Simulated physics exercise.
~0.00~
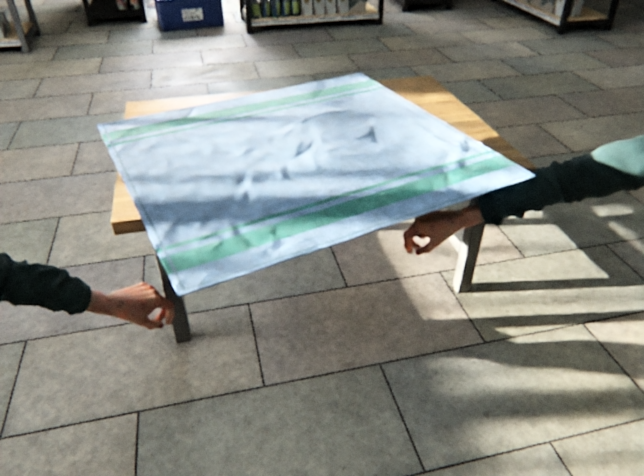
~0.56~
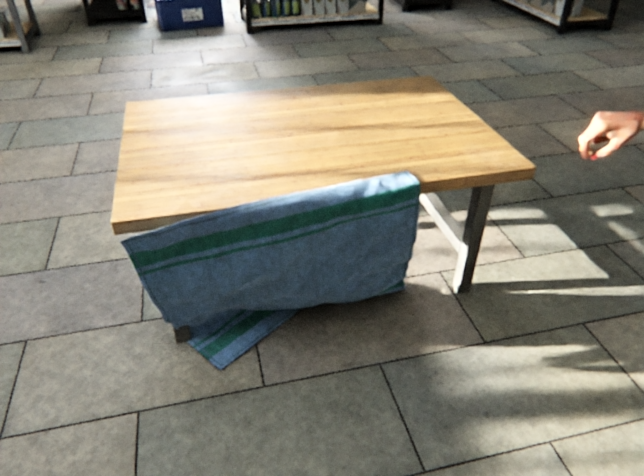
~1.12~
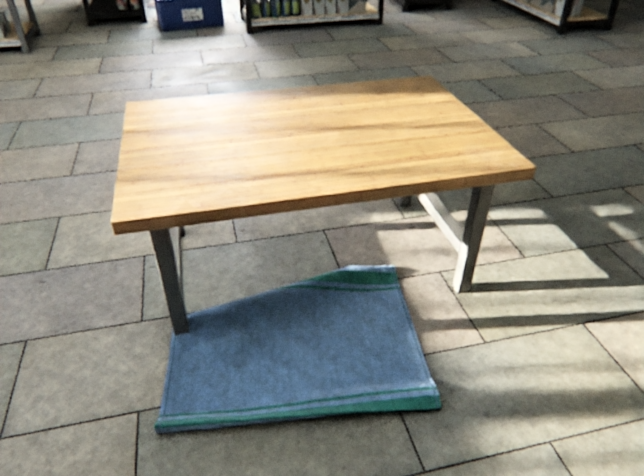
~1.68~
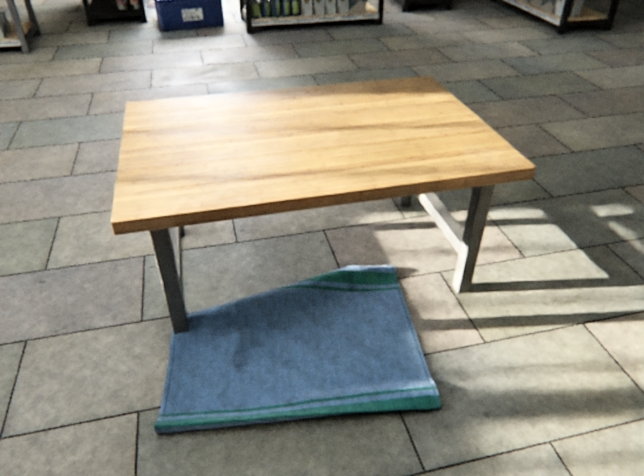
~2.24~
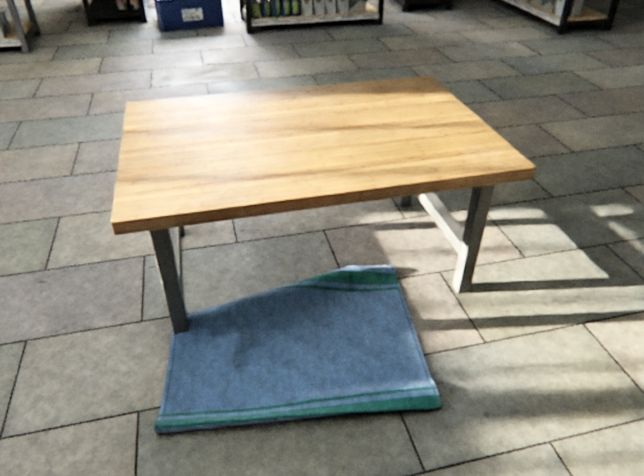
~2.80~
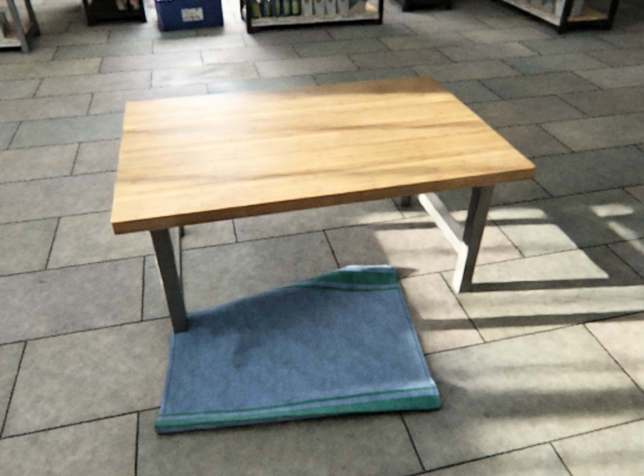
We see two hands release a blue hand towel with green stripes, spread flat above a wooden-topped table and overhanging its front edge. The towel droops over the front, slides off, and lands on the tiled floor, where it lies still beside a table leg.
